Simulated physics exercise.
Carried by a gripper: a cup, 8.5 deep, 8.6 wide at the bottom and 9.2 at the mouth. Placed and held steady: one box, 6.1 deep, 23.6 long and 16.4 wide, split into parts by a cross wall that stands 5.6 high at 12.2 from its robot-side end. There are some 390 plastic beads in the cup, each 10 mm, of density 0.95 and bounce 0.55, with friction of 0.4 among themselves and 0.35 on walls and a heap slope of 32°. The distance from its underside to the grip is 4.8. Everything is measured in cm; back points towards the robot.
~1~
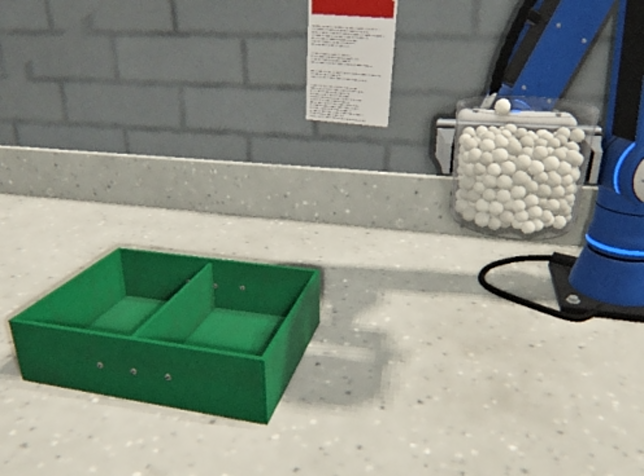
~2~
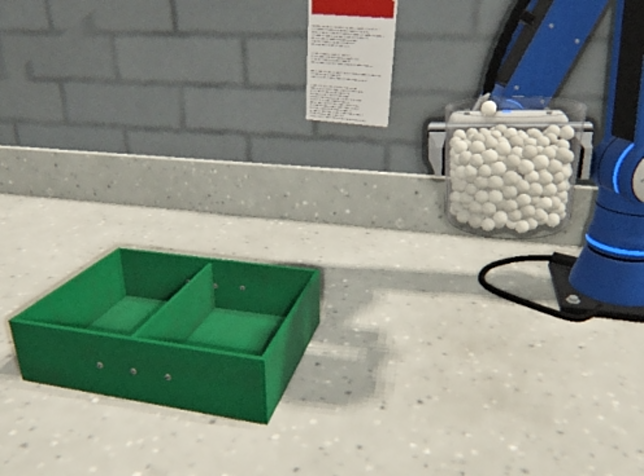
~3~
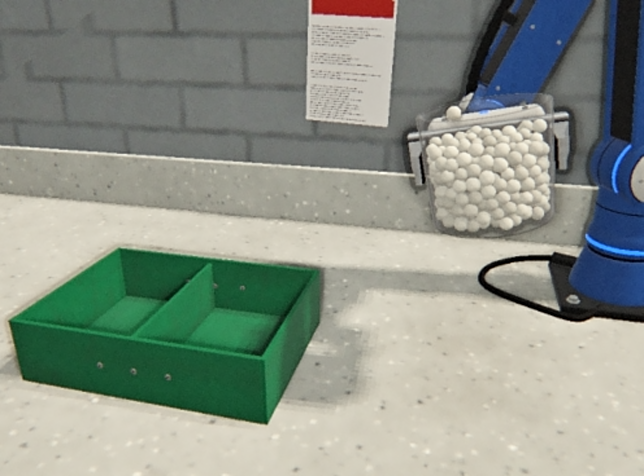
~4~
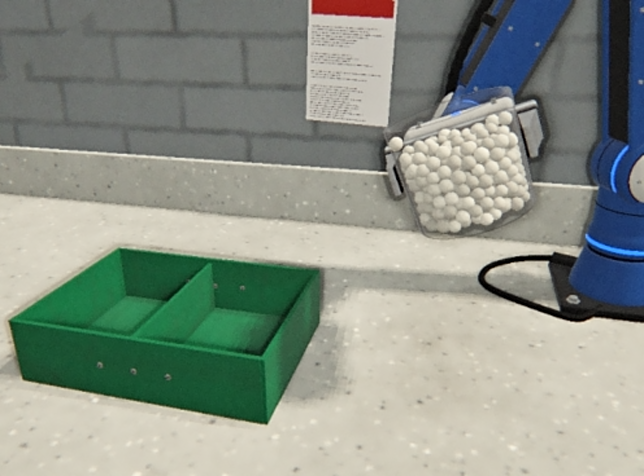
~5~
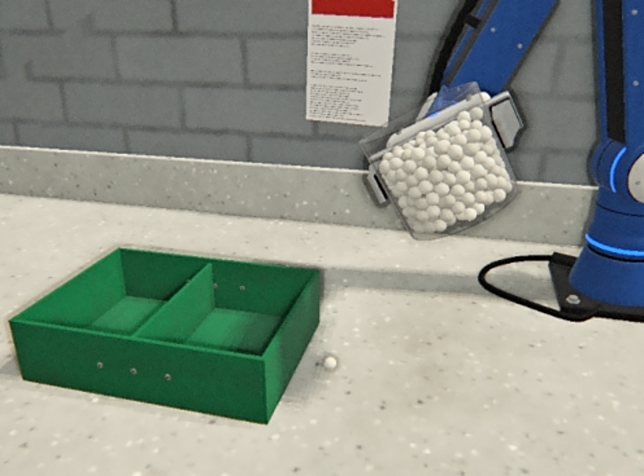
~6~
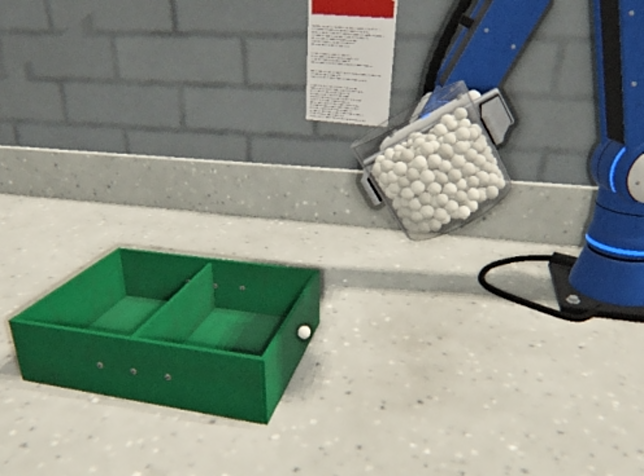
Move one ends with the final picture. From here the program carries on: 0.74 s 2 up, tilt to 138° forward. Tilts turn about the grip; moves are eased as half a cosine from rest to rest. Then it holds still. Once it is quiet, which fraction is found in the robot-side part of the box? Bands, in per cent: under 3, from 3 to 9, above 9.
Band: Under 3 per cent.
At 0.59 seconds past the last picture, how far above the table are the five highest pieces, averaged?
Close to 24 cm.
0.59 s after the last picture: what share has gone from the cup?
30 %.
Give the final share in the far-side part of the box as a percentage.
Around 0 in a hundred.
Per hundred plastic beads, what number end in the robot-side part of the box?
Estimate: Near 0 %.
Then, 0.30 s after the last picture, tilted 69° forward, highest piece 26 above the table; 392 in the cup, 1 on the table or floor.
Then, 0.59 s after the last picture, tilted 128° forward, highest piece 24 above the table; 271 in the cup, 33 on the table or floor, 1 in the robot-side part, 88 in flight or on a rim.
Then, 0.94 s after the last picture, tilted 138° forward, highest piece 3 above the table; 392 on the table or floor, 1 in the robot-side part.
Then, 1.99 s after the last picture, tilted 138° forward, highest piece 2 above the table; 392 on the table or floor, 1 in the robot-side part.
Final count, 392 on the table or floor, 1 in the robot-side part. That is 0 % in the robot-side part of the box.
